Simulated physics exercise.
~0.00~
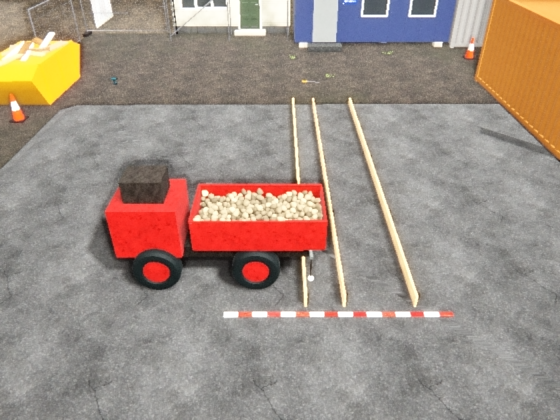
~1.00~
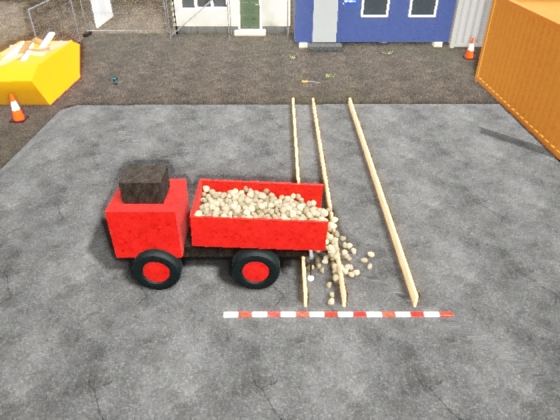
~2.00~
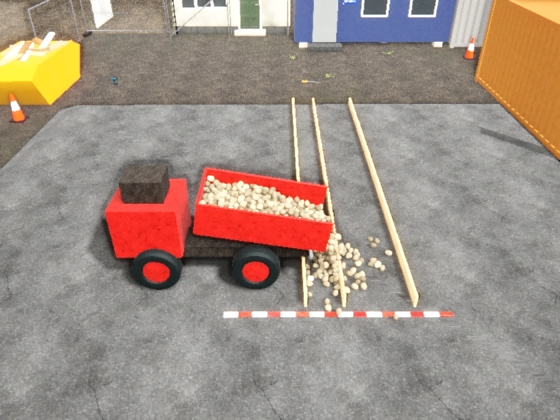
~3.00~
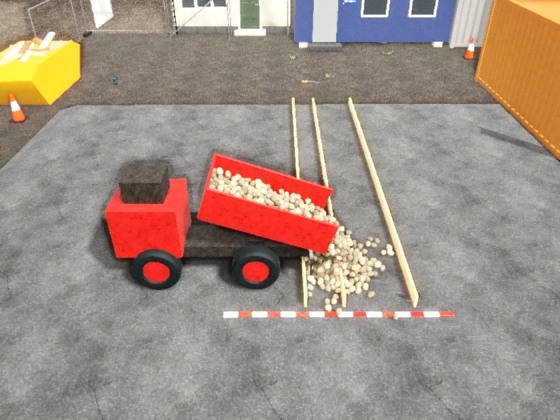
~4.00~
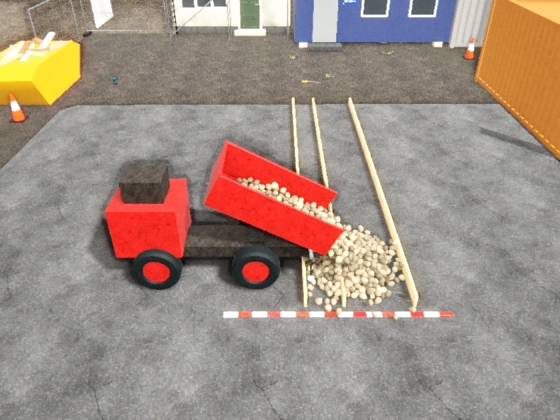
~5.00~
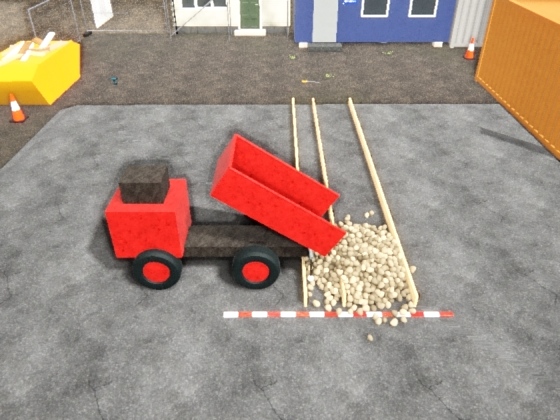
A red toy-like tipper truck tilted its open body up steeply, and pale round stones spilled from its right end onto the grey ground, spreading across the wooden planks until the body was empty and most lay in the farther bay.
